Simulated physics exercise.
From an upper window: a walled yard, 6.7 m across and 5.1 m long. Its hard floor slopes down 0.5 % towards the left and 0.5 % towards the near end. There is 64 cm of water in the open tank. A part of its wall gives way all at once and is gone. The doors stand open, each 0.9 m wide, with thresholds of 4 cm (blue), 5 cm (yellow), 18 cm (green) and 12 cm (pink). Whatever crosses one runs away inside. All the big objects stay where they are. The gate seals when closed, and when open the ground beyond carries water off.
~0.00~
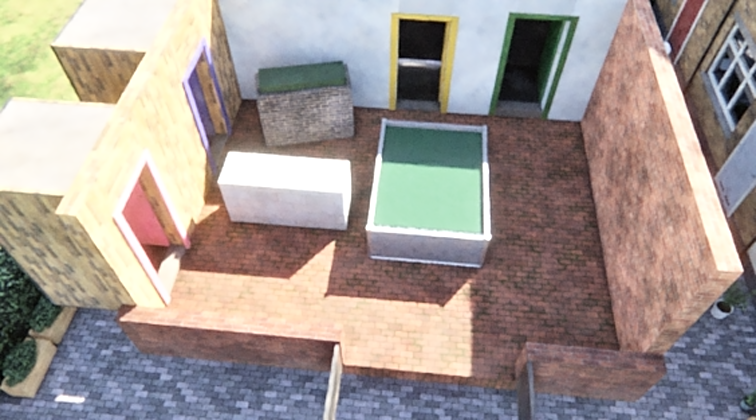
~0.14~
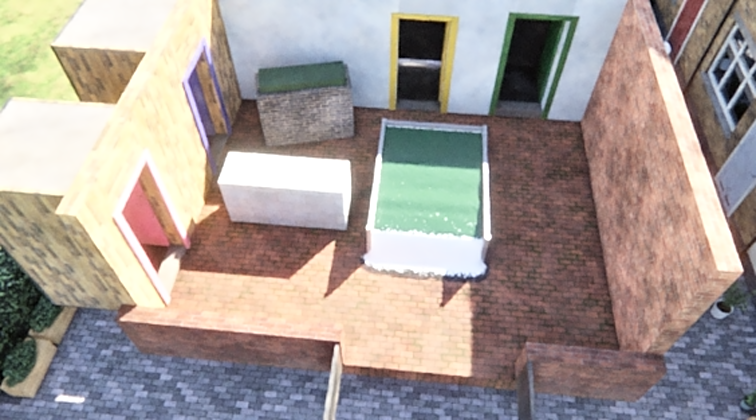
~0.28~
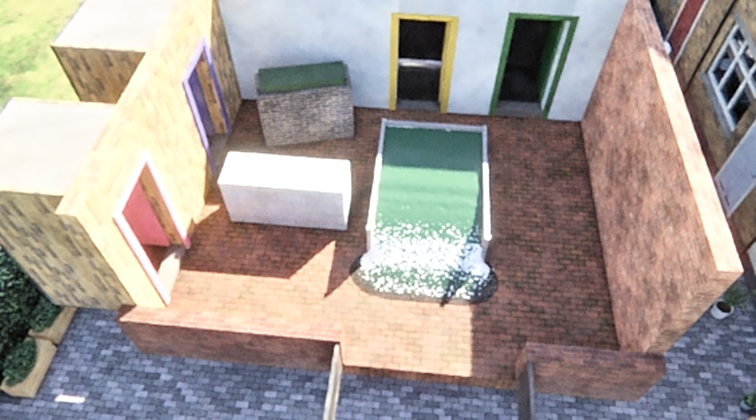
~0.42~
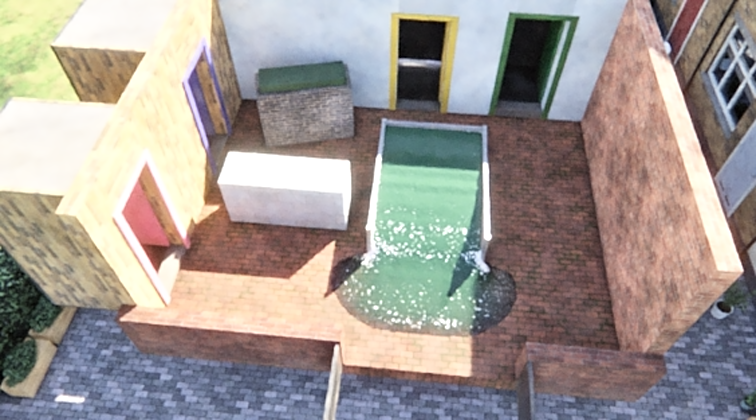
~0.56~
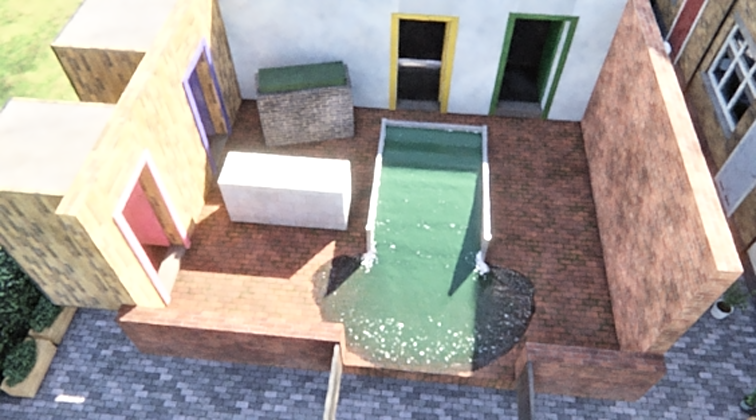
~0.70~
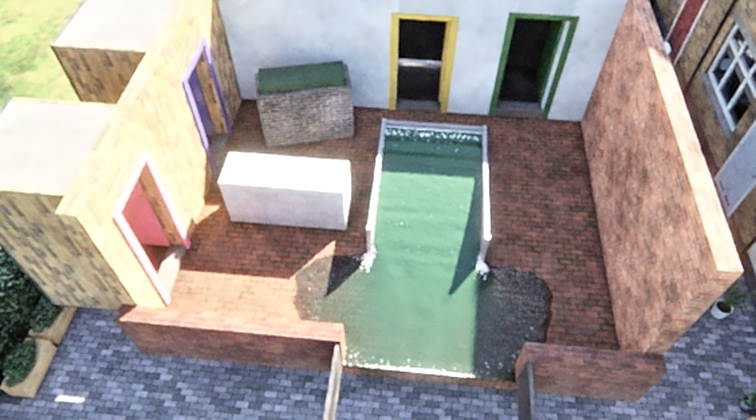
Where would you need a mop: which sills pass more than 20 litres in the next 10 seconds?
The water let in: At the blue door it stays under the limit; at the yellow door it does not reach the limit; at the green door it stays under the limit; at the pink door it stays under the limit.
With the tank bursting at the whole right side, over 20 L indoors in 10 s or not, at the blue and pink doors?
Then: Blue past it, pink under.
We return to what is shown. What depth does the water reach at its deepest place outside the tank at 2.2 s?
About 24 cm.
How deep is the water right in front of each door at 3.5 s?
In cm: Blue 0, yellow 0, green 0, pink 13.
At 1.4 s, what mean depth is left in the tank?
About 35 cm.
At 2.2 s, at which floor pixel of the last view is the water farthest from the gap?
Around (158, 330).
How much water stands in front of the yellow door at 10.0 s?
Roughly 2.5 cm deep.
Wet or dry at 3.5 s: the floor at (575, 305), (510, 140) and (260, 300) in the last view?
In turn: Wet, still dry, under water.
After 1.4 s water covers 25 % of the floor and is deepest (27 cm) near (398, 266); blue door not reached, yellow door not reached, green door not reached, pink door not reached.
After 2.2 s water covers 30 % of the floor and is deepest (24 cm) near (340, 347); blue door not reached, yellow door not reached, green door not reached, pink door not reached.
After 3.5 s water covers 45 % of the floor and is deepest (17 cm) near (169, 331); blue door not reached, yellow door not reached, green door not reached, pink door 13 cm at the sill, 2 L in.
After 6.0 s water covers 70 % of the floor and is deepest (10 cm) near (249, 107); blue door 4 cm at the sill, 0 L in, yellow door not reached, green door 1 cm at the sill, 0 L in, pink door 7 cm at the sill, 4 L in.
After 10.0 s water covers 80 % of the floor and is deepest (5 cm) near (226, 145); blue door 4 cm at the sill, 0 L in, yellow door 3 cm at the sill, 0 L in, green door 2 cm at the sill, 0 L in, pink door 4 cm at the sill, 4 L in.
